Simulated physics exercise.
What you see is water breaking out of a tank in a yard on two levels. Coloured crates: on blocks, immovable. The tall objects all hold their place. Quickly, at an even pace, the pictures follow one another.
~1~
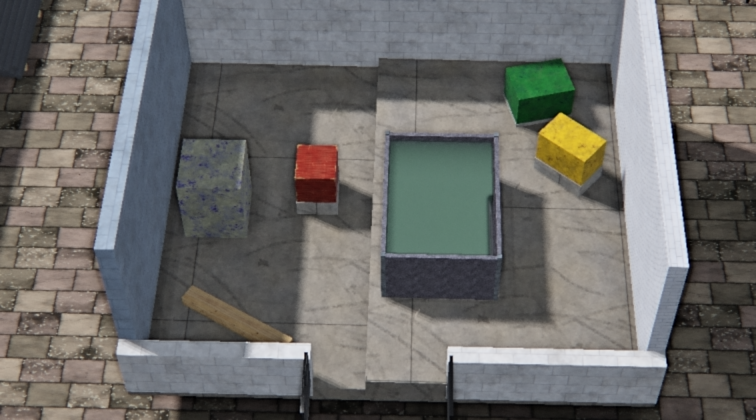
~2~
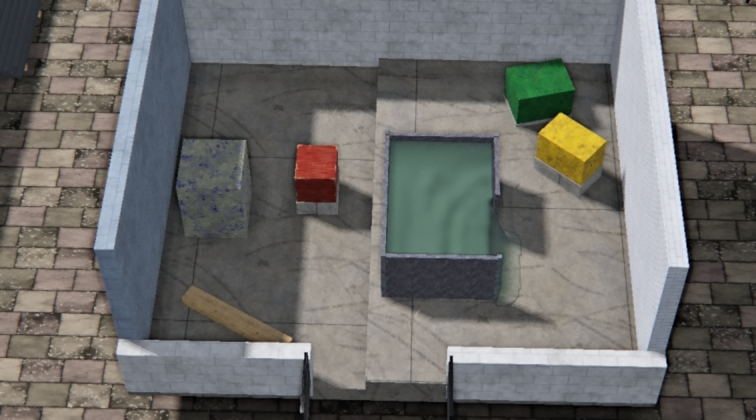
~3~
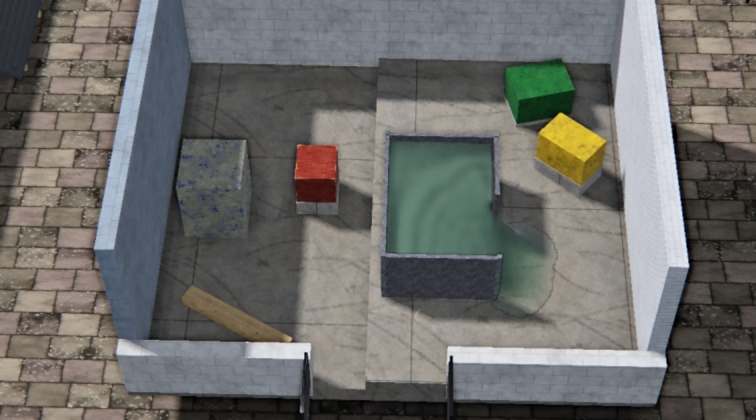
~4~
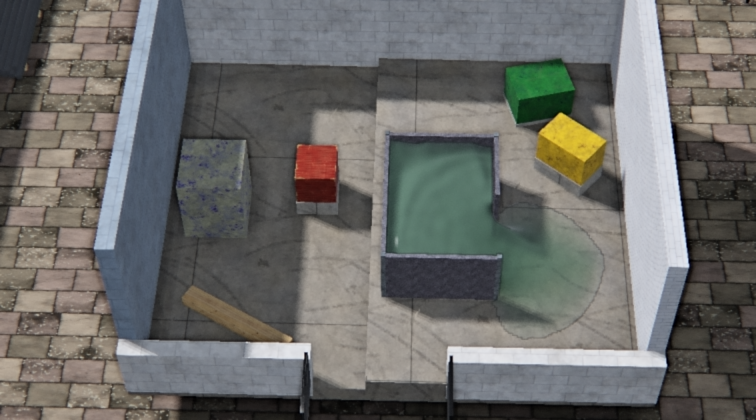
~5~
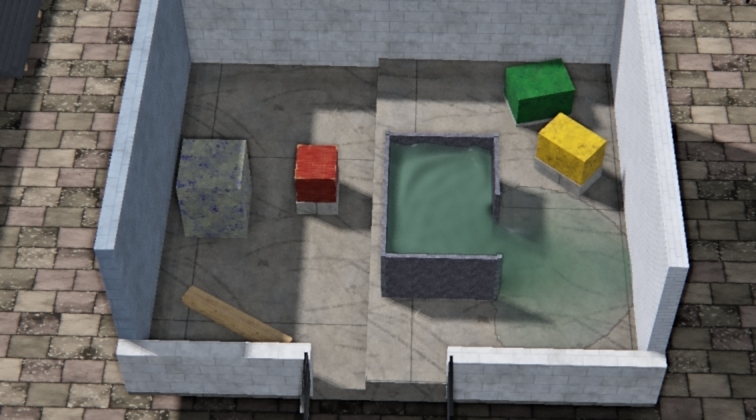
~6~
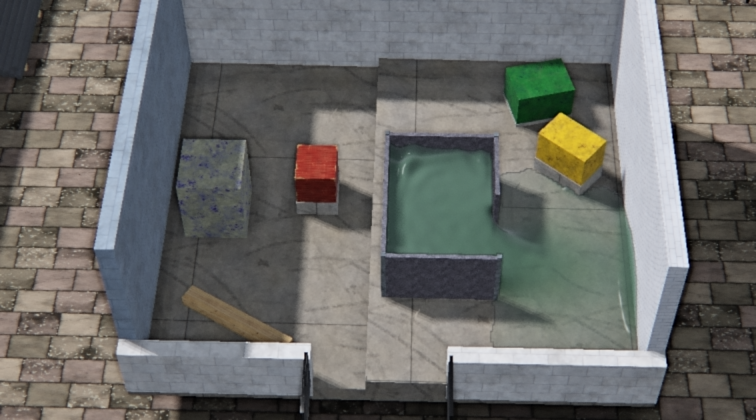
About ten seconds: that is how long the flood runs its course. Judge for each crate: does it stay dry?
The yellow crate: No, it gets wet. The red crate: Yes, it stays dry. The green crate: No, it gets wet.
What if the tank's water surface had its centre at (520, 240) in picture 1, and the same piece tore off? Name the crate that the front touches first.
The one in yellow comes first.
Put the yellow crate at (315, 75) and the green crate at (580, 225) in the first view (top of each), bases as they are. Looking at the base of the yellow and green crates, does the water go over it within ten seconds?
The yellow crate is untouched, and the green one is flooded.
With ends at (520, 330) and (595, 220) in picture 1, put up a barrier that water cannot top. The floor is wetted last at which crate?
The one in red.
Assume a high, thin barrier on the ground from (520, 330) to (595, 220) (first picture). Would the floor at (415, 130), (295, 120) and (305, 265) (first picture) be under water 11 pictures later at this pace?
In that order: Under water, not flooded, not flooded.
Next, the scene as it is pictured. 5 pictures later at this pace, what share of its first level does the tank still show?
I'd say some 58 %.
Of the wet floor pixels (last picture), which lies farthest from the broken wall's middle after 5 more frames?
I'd go with roughly (613, 104).
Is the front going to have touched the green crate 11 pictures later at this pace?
Note - green: Got wet.
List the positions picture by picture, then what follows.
In the first frame, the water tank at (441, 197) is whole and still.
In the second frame, the front is at (498, 303), out from the gap at (494, 254).
In the third frame, the front is at (547, 242), out from the gap at (494, 254).
In the fourth frame, water pours out at (493, 256) and has run to (598, 260).
In the fifth frame, water pours out at (493, 256) and has run to (631, 299).
In the sixth frame, water pours out at (493, 255) and has run to a hidden place.
A moment on, water covers 20 % of the floor; the yellow crate water round its plinth, the red crate not reached, the green crate not reached.
Next, water covers 30 % of the floor; the yellow crate water round its plinth, the red crate not reached, the green crate water round its plinth.
Then, water covers 55 % of the floor; the yellow crate water round its plinth, the red crate not reached, the green crate water round its plinth.
Later, water covers 90 % of the floor; the yellow crate water round its plinth, the red crate water round its plinth, the green crate water round its plinth.
In the end, water covers 95 % of the floor; the yellow crate was topped, the red crate stayed above the water, the green crate was topped.
